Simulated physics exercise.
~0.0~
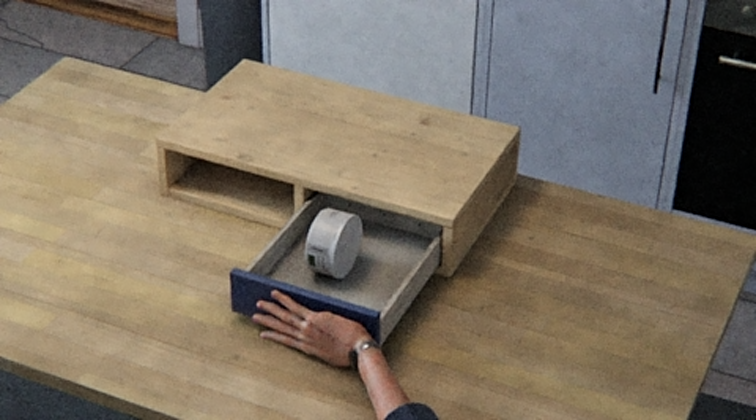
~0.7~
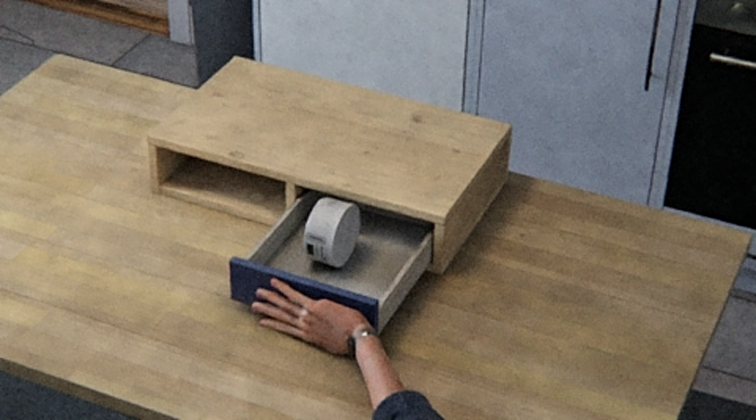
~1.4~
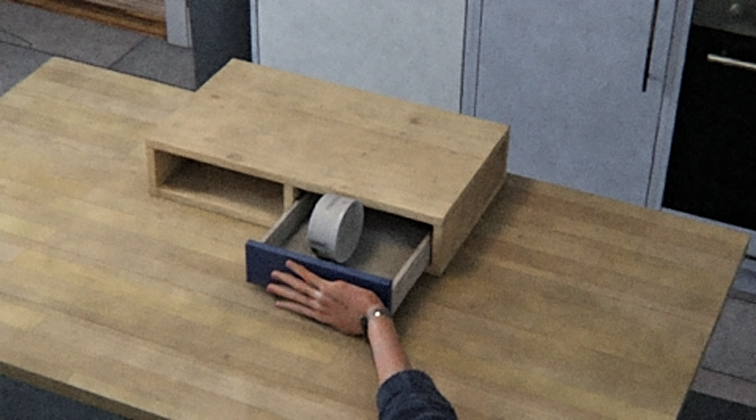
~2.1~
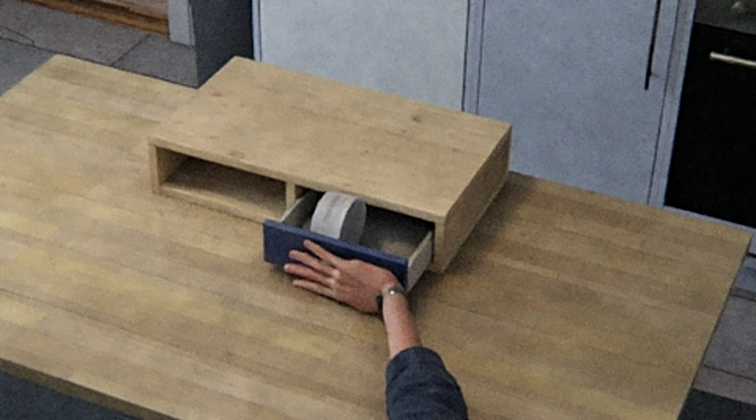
At the start, a wooden chest sits on a wooden table, its blue-fronted drawer pulled open with a round white tub standing inside. A hand wearing a ring and a wristwatch rests against the drawer front, fingers spread. The hand pushes, and the drawer begins to slide back toward the chest, carrying the tub with it. As the hand keeps pressing, the drawer goes farther in and the tub comes close under the top edge of the opening. At the end, the drawer is still ajar, with the tub partly visible behind the front and the hand still against it.
